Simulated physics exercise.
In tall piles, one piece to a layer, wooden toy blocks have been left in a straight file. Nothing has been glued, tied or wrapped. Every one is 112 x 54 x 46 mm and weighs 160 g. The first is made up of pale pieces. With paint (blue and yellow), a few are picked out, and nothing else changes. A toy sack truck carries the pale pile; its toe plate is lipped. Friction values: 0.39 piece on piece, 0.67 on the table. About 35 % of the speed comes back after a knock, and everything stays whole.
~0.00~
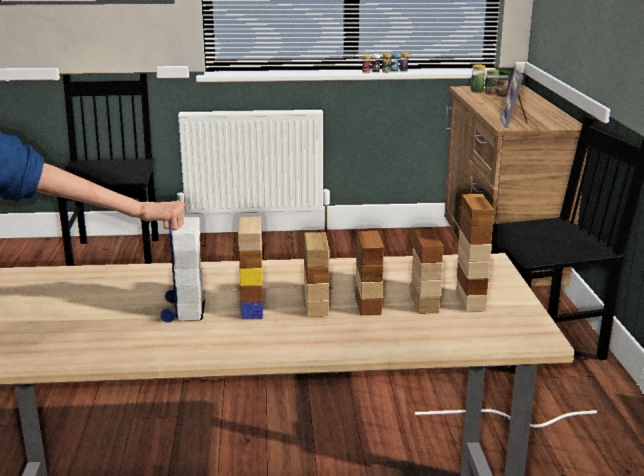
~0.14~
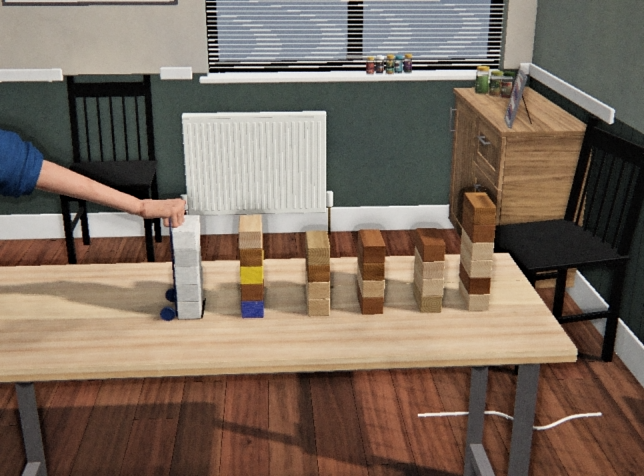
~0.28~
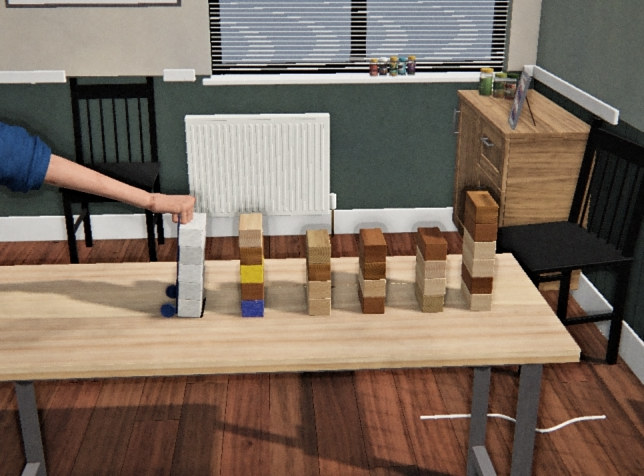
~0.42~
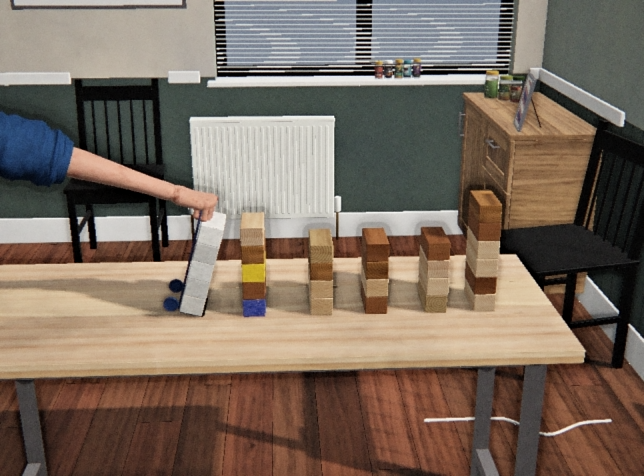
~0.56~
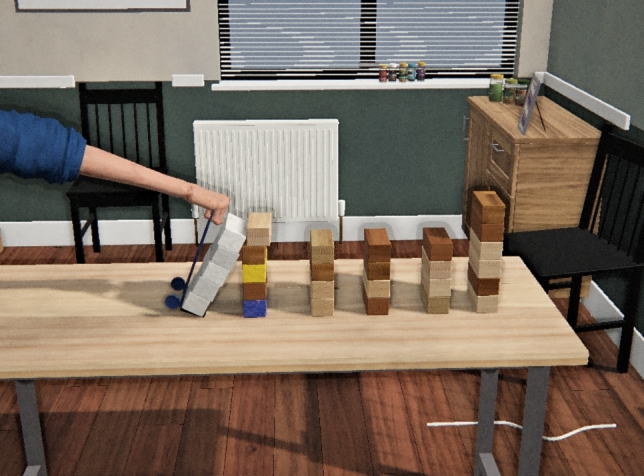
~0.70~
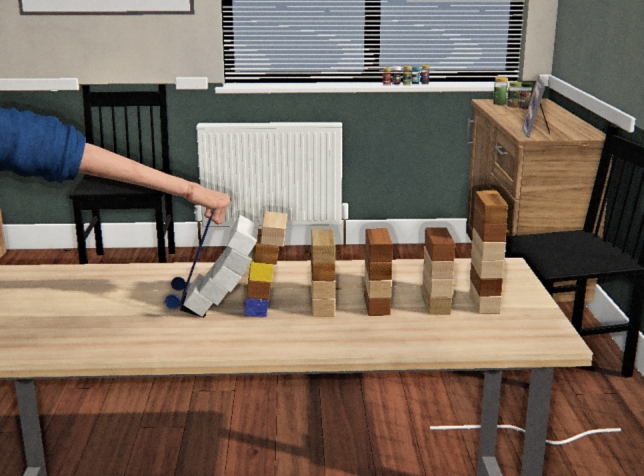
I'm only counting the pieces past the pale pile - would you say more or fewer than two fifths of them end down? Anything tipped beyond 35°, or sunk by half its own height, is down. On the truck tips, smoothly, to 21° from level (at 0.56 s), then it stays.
I would say more.
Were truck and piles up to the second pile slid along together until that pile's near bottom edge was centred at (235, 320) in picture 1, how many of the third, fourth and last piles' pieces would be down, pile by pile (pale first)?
Pile by pile, third 3, fourth 4, last 0.
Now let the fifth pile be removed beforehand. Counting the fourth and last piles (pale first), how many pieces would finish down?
Fourth 4, last 0.
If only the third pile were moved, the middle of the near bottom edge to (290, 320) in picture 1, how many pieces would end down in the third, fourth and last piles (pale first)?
Pile tally - third: 4, fourth: 3, last: 6.
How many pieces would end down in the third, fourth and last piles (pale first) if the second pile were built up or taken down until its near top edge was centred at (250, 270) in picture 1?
Result: Third pile 4, fourth pile 4, last pile 0.
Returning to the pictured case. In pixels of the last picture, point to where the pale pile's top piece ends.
Roughly at (295, 268).
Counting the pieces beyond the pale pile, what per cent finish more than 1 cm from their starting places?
It works out to 100 percent.
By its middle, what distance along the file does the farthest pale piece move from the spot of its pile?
It ends some 24 cm away.
Around 0.98 s, 5 of the pale pile down; 5 of the 23 other blocks down; yellow block tipped 47°, 45 mm lower; blue block tipped 46°.
Around 2.06 s, 5 of the pale pile down; 12 of the 23 other blocks down; yellow block tipped 46°, 58 mm lower; blue block tipped 45°.
Around 2.84 s, 5 of the pale pile down; 22 of the 23 other blocks down; blue block tipped 46°; yellow block tipped 46°, 58 mm lower.
Finally (3.4 s), 5 of the pale pile down; 22 of the 23 other blocks down; blue block tipped 46°; yellow block tipped 46°, 59 mm lower. That is 96 per cent. Seen by the last camera, middles, blue block near (265, 295), yellow block near (310, 287).
